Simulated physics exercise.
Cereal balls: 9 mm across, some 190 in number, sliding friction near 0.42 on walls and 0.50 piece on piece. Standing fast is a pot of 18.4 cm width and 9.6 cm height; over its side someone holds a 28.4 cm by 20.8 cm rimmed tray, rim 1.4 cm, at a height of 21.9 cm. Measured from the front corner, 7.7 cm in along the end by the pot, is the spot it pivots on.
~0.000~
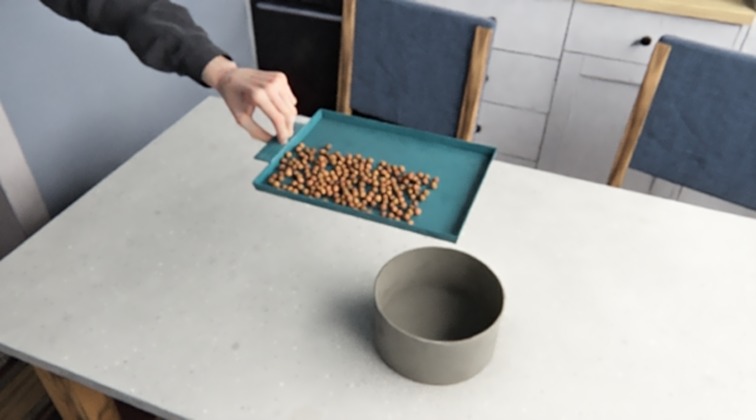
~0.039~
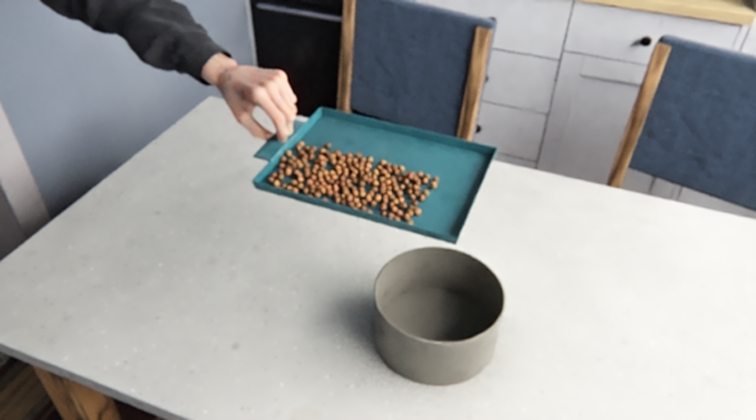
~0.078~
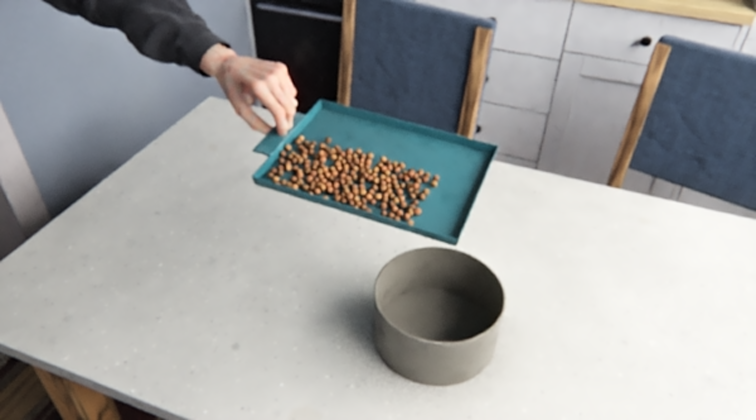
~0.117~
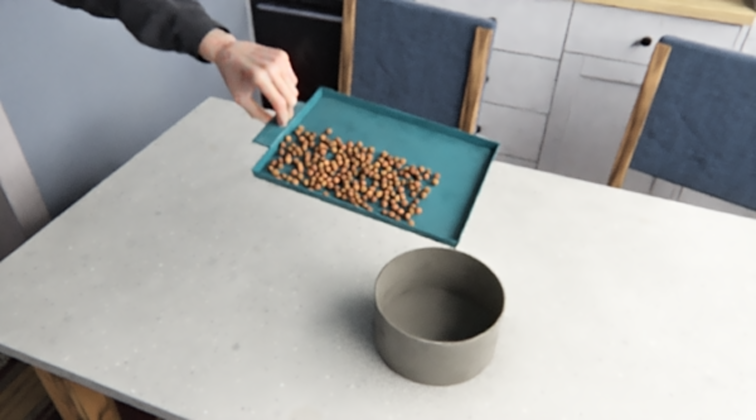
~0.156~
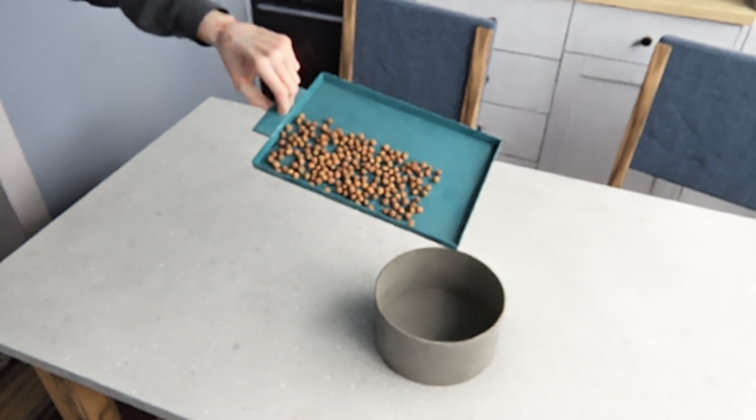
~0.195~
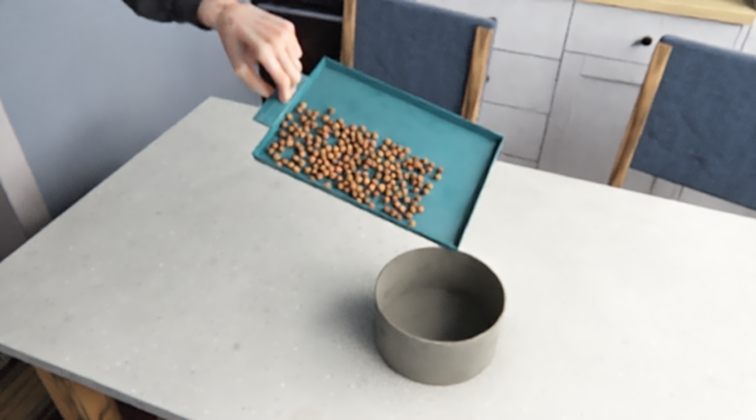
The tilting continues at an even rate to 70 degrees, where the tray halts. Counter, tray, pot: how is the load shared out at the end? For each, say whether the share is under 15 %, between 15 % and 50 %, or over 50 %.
Counter: Under 15 %; tray: Between 15 % and 50 %; pot: Over 50 %.
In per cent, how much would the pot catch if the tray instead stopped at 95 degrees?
Roughly 90 %.
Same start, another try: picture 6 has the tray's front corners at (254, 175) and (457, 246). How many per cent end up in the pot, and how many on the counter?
You'd end with pot at 0 and counter at 0.
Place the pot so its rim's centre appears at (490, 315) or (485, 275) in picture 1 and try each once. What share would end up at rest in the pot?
Roughly 65 and 20 percent.
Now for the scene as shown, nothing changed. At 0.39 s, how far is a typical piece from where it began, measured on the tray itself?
About 3 cm.
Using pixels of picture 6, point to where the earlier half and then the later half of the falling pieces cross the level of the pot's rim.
It passes about (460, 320) first and (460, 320) afterwards.
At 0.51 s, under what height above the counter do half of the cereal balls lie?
Some 26 cm.
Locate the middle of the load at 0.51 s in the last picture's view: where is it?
The load's centre is near (410, 197) at that time.
After 0.39 s, tilt 46 degrees; the tray holds 100 %, the pot 0 %.
After 0.51 s, tilt 63 degrees; the tray holds 100 %, the pot 0 %.
After 0.77 s, tilt 70 degrees; the tray holds 50 %, the pot 25 %.
At rest (1.8 s), counter 5 %, tray 30 %, pot 65 %.
